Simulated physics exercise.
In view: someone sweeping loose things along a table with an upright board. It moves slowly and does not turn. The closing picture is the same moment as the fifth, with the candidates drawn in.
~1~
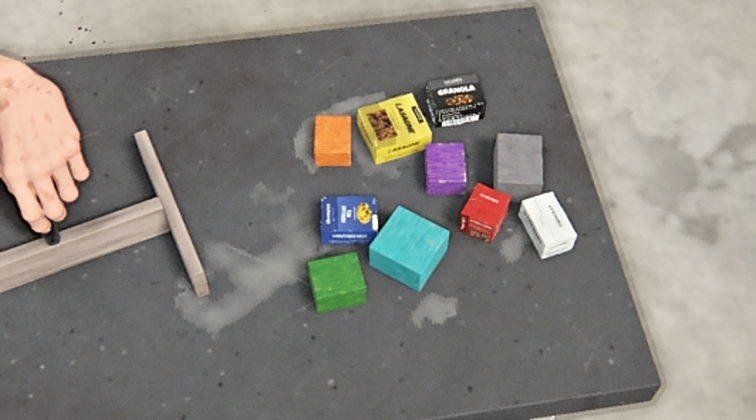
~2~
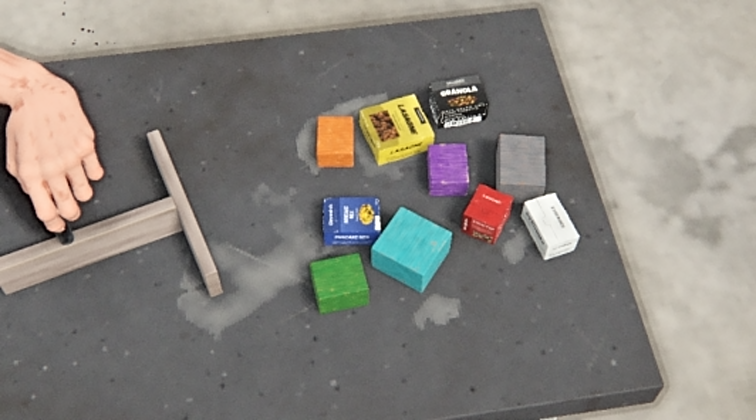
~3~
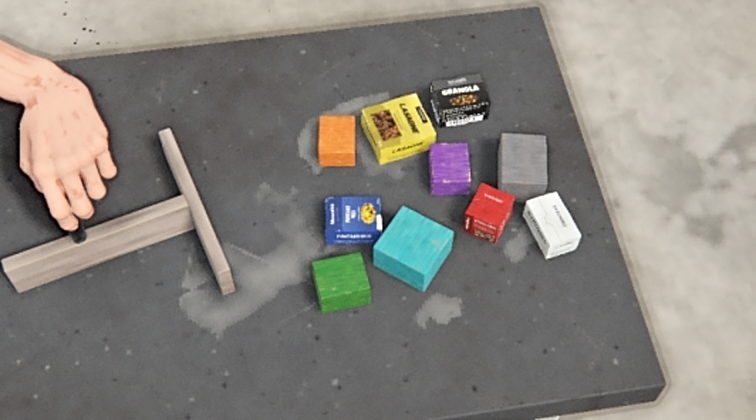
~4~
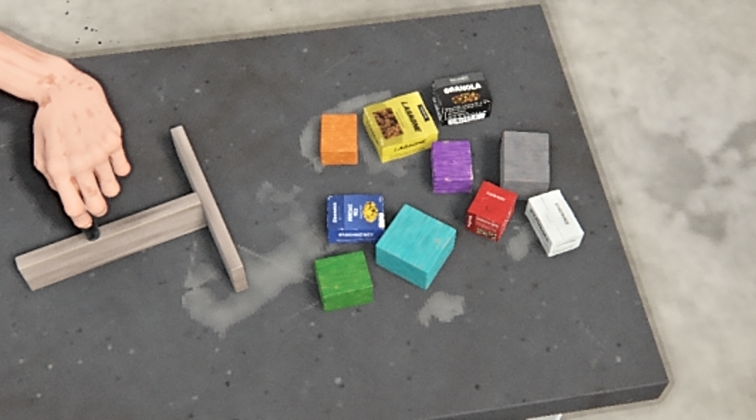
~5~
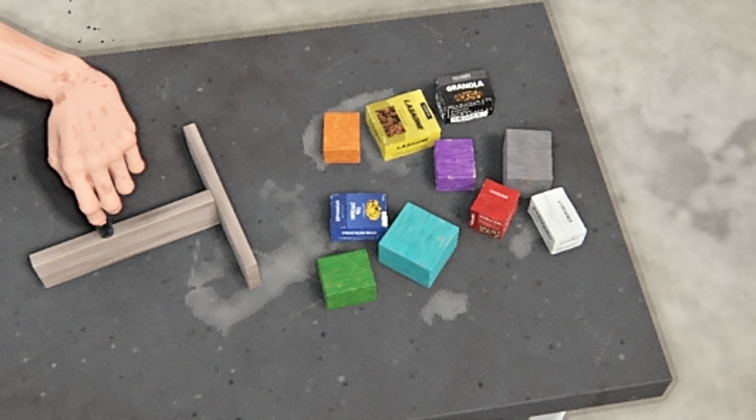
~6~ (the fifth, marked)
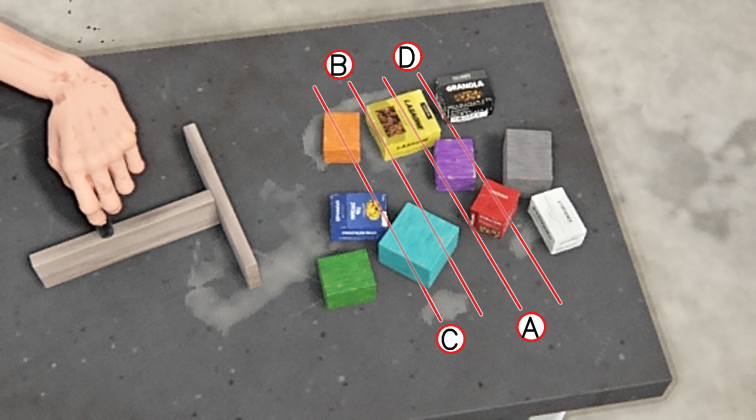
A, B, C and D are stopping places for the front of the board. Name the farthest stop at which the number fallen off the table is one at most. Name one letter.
Line D.
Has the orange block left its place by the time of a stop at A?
Yes.
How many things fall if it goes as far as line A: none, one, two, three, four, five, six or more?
By then, none.
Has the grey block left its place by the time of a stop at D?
By then, yes.
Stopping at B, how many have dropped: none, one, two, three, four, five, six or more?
The count is none.
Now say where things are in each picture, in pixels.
Turquoise block (409, 248); yellow packet (394, 129); blue packet (349, 221), in the first picture.
Board (180, 199); black packet (459, 101), in the second picture.
Board (193, 197); grey block (522, 168), in the third picture.
Board (205, 194); white box (554, 223), in the fourth picture.
Board (218, 192); green block (347, 280); turquoise block (419, 245); yellow packet (403, 125), in the fifth picture.
On the marked copy, A at (447, 185); B at (411, 190); C at (373, 195); D at (484, 180).
With D. Early on, board (316, 179); green block (376, 285); blue packet (367, 212).
Further on, board (411, 166); grey block (535, 156); black packet (493, 89).
At the end, board (483, 157); white box (619, 218); grey block (589, 135); none fallen.
As for the rest, A is within the limit but short; B is within the limit but short; C is within the limit but short.
